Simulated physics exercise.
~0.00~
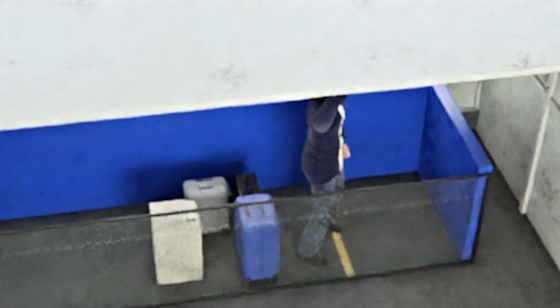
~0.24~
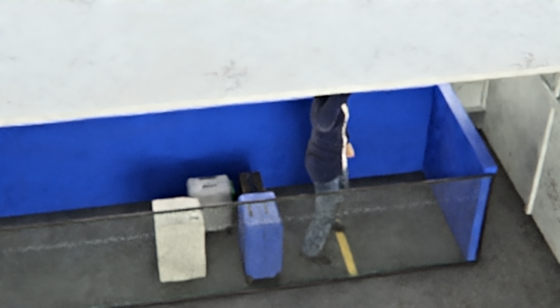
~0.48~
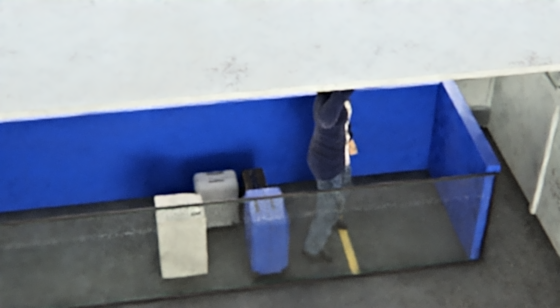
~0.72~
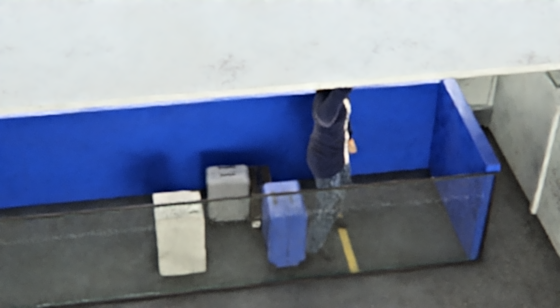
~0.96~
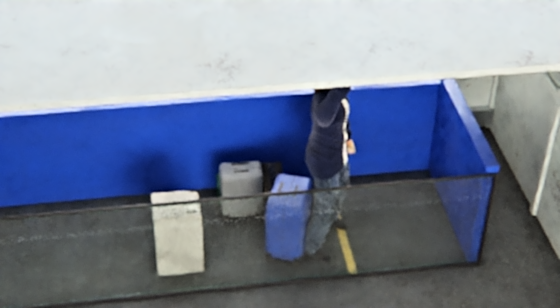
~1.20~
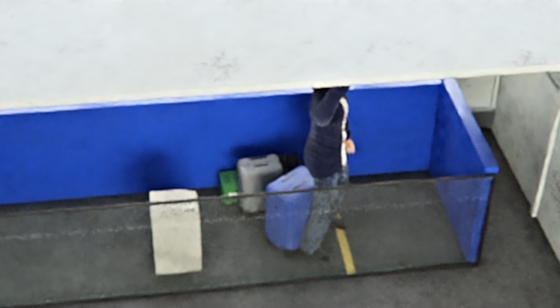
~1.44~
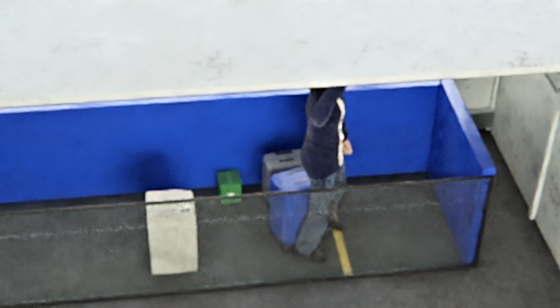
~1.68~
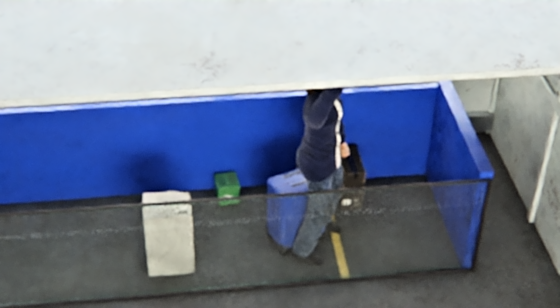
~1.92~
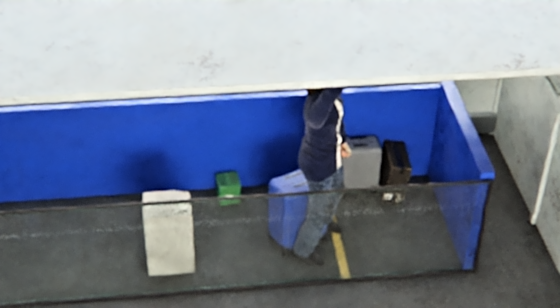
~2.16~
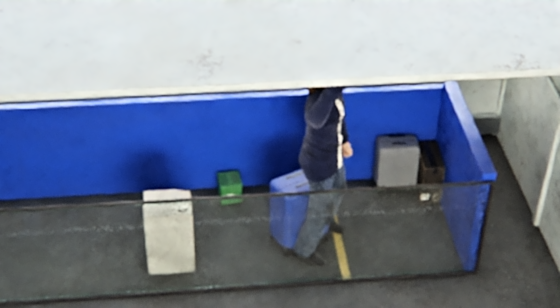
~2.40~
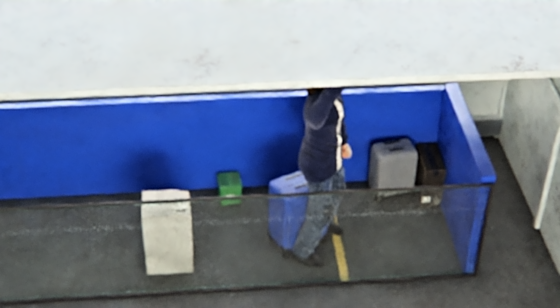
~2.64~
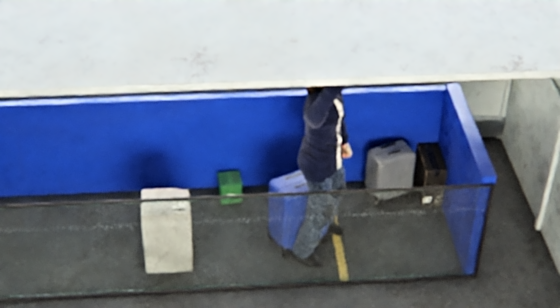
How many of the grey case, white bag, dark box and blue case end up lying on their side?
None of them end up on their side; all four are still upright when everything comes to rest.
